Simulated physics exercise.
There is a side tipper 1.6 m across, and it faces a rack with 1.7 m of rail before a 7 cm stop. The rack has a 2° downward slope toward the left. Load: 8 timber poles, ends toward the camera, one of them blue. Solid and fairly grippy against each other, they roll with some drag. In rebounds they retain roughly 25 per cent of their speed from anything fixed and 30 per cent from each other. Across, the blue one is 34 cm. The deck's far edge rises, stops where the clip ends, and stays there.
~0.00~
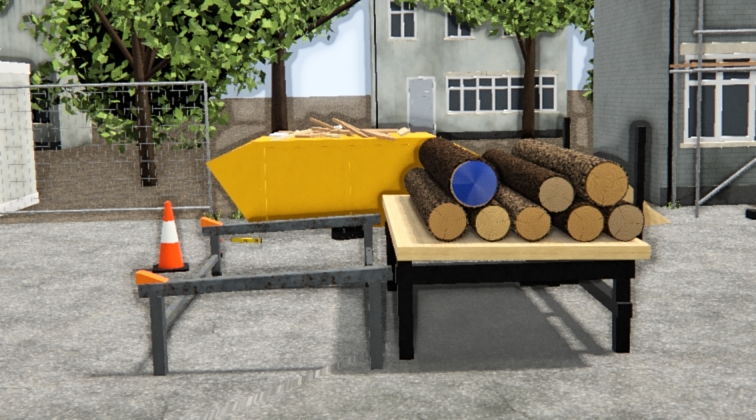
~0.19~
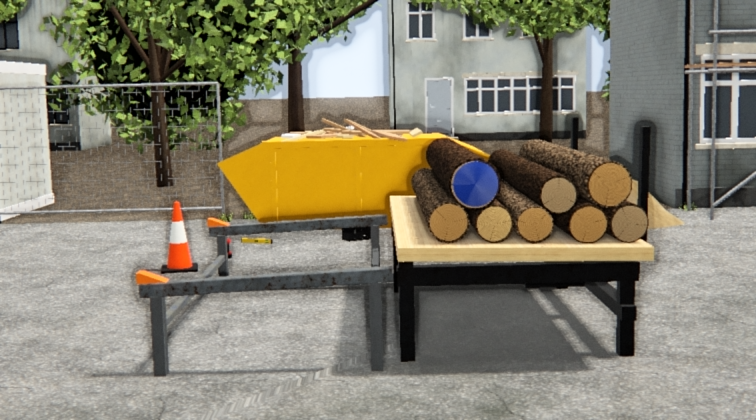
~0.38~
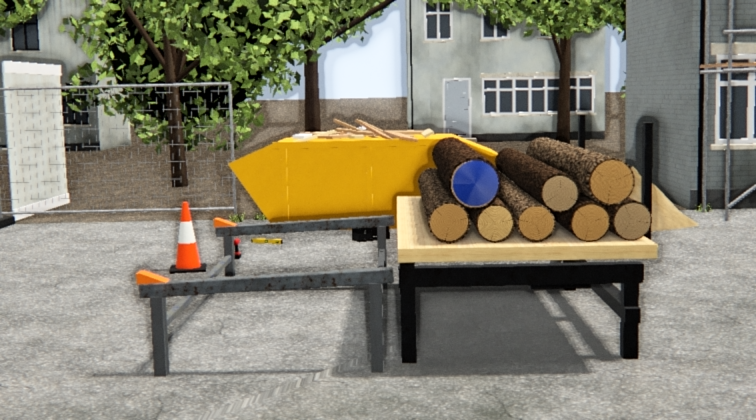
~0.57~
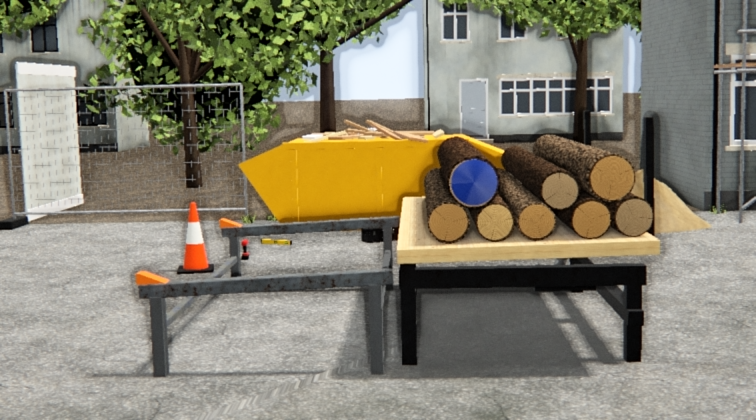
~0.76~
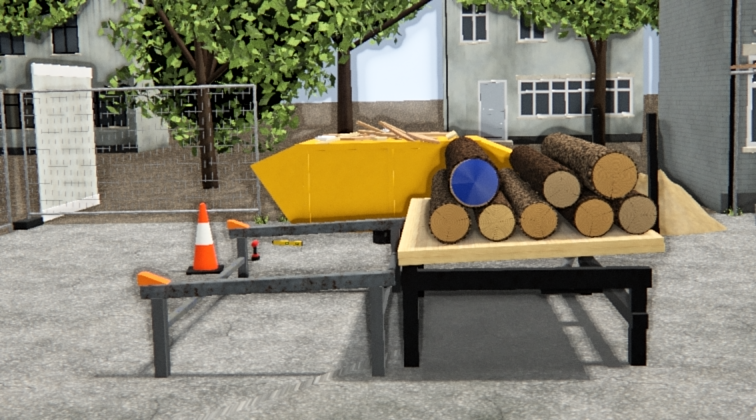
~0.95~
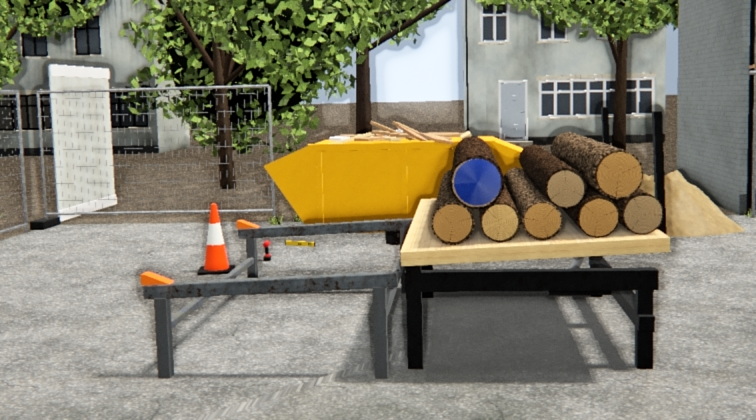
In a paved yard, a platform stacked with logs, one blue-ended, tilts slightly leftward.
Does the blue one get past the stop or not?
It will not pass the stop, I'd say.
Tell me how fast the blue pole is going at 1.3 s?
Roughly 0.0 m/s.
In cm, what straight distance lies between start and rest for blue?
For blue, around 5.
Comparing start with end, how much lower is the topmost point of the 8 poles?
0 cm.
Then, 1.3 s in, blue is up on others, 50 cm from the hinge; 0 of 8 over the stop.
In the end (1.7 s), blue is up on others, 50 cm from the hinge; 0 of 8 over the stop.
